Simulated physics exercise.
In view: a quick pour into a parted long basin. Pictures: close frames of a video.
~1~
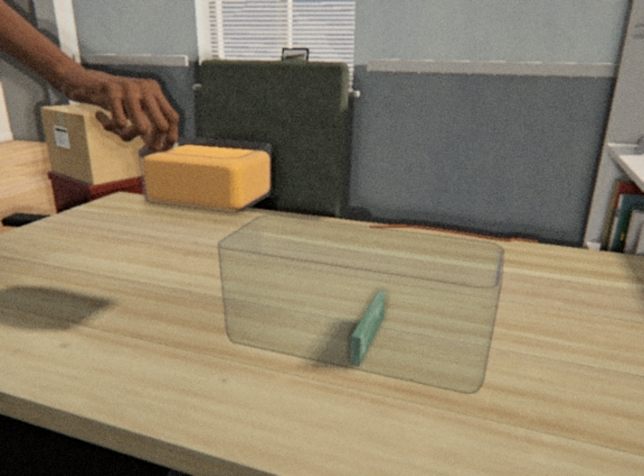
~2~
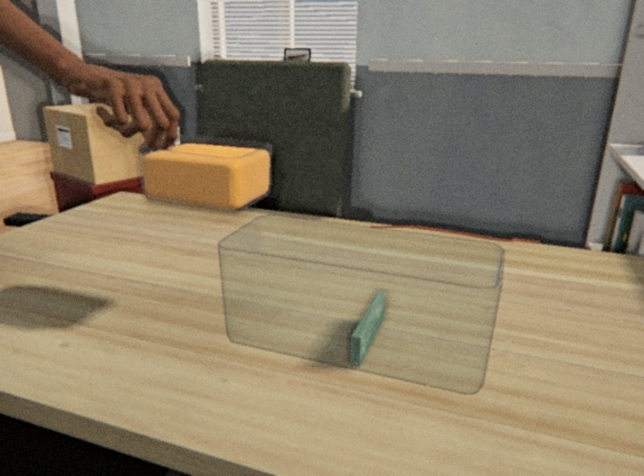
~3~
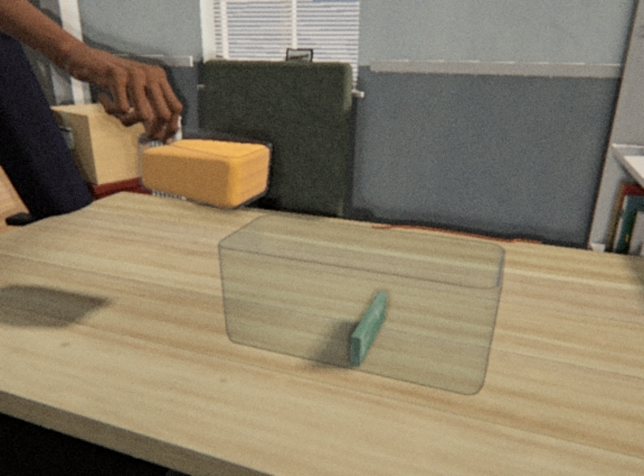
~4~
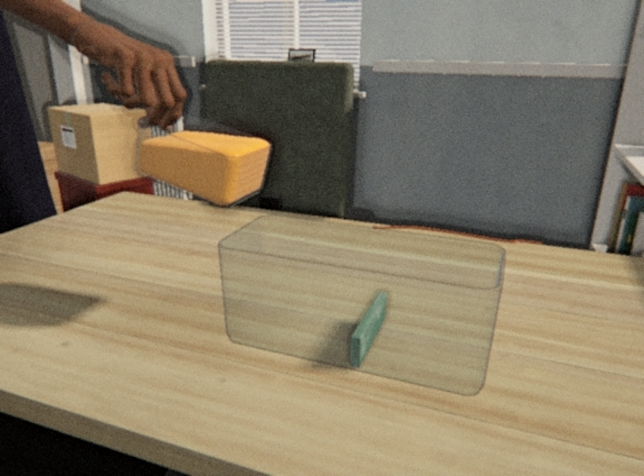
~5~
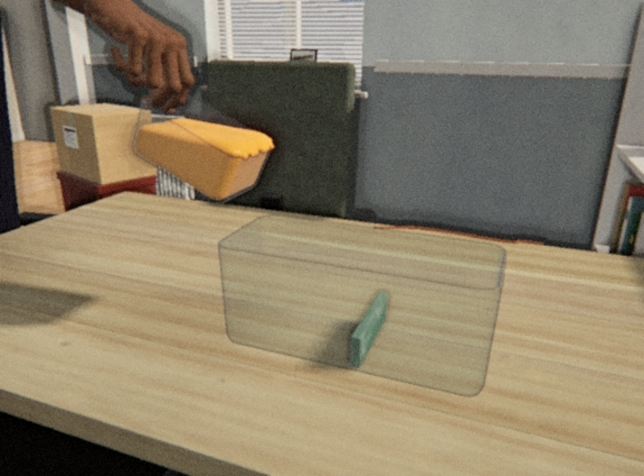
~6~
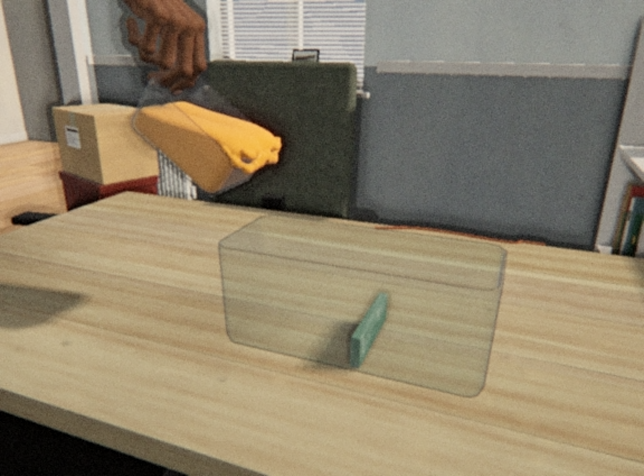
The footage shows a hand holding a clear container of orange juice above a wooden table, left of a long transparent basin with a low green divider, then tilting it rightward increasingly steeply as the juice surges toward its right rim.
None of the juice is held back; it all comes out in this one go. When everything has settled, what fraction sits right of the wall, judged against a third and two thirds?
It settles with less than one third on the right.
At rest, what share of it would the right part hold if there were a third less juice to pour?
10 %.
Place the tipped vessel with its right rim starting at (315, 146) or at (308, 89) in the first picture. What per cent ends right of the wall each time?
Close to 65 in a hundred, and close to 65 in a hundred.
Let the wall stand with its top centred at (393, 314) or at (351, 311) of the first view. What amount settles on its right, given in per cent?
Around 15 per cent for the first, around 45 per cent for the second.
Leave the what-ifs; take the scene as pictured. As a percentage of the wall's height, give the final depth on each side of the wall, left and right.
I get 60 % for the left and 20 % for the right.
A moment on, the tilt is 106° and 20 per cent is still to pour, 22 is left of the wall and 0 right of it.
Next, the tilt is 116° and 1 per cent is still to pour, 72 is left of the wall and 18 right of it.
Then the tilt is 116° and 0 per cent is still to pour, 70 is left of the wall and 16 right of it.
Later the tilt is 116° and 0 per cent is still to pour, 73 is left of the wall and 18 right of it.
At rest 67 per cent lies left of the wall, 24 right of it and 9 outside.
